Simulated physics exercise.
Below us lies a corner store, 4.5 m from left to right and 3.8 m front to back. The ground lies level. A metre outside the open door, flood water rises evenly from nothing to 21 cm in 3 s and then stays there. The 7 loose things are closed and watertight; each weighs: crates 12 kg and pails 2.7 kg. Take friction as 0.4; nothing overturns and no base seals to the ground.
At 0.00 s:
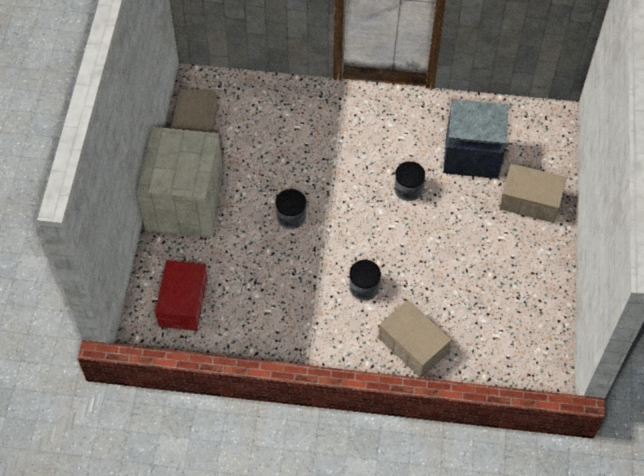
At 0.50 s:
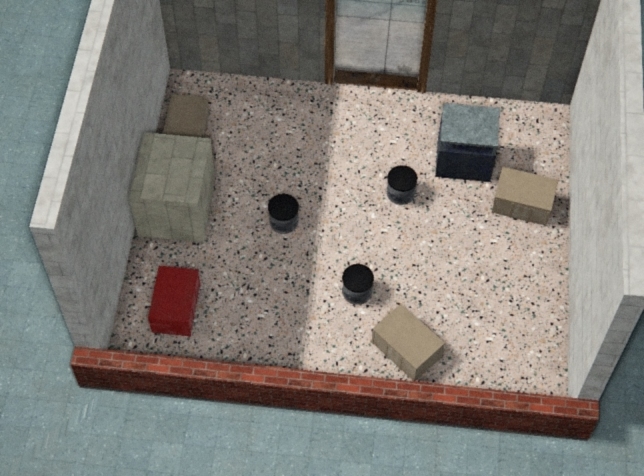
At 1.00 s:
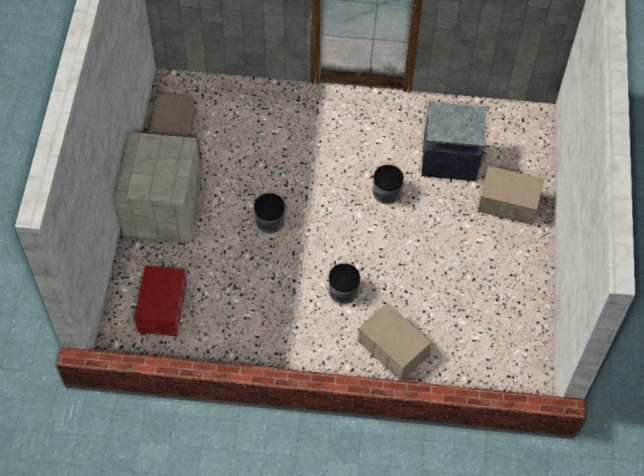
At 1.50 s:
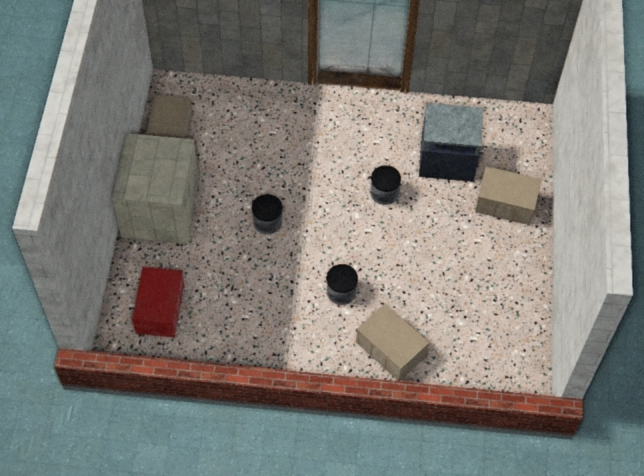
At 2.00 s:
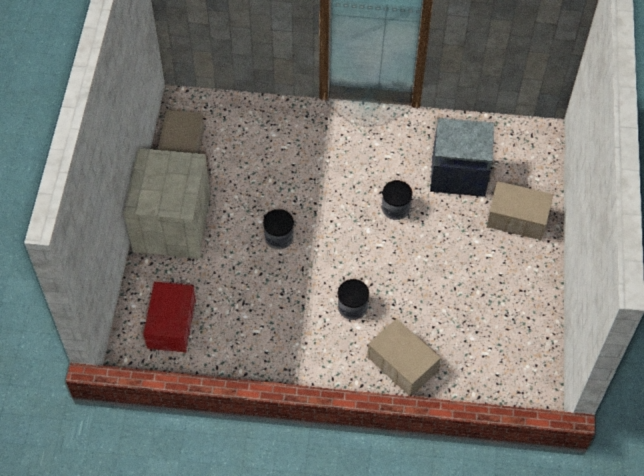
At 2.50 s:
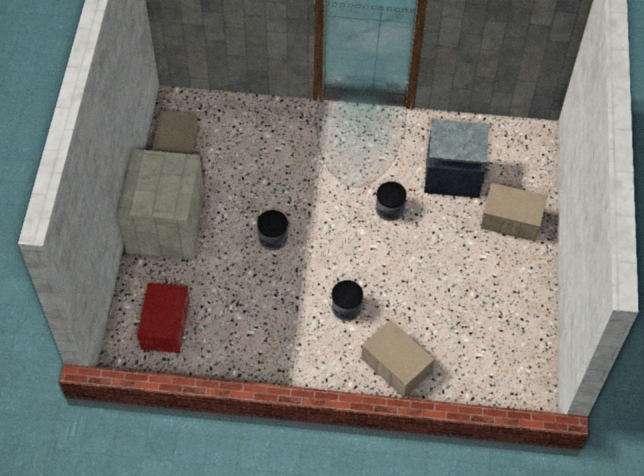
Water spreading across the pavement around a small walled room, then seeping through the doorway onto the speckled floor, boxes unmoved.
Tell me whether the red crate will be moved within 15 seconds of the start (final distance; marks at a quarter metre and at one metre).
Red crate moves a short way.
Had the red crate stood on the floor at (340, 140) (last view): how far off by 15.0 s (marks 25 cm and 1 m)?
It gets carried off.
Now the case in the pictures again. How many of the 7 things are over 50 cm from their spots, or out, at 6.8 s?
By then 3.
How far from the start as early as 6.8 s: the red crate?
Roughly 5 cm by then.
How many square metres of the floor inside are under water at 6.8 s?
Some 15 m2.
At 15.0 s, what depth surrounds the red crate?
About 13 cm.
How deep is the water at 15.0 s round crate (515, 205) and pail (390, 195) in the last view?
About 12 and 10 cm.
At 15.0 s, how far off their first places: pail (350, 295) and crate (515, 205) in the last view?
In turn: 80 cm, 100 cm.
After 3.5 s the red crate is near (163, 310), 0.0 m from its start, aground; 0 afloat.
After 6.8 s the red crate is near (160, 310), 0.0 m from its start, aground; 4 afloat.
After 11.0 s the red crate is near (204, 288), 0.5 m from its start, afloat; 6 afloat.
After 15.0 s the red crate is near (197, 278), 0.5 m from its start, afloat; 7 afloat.
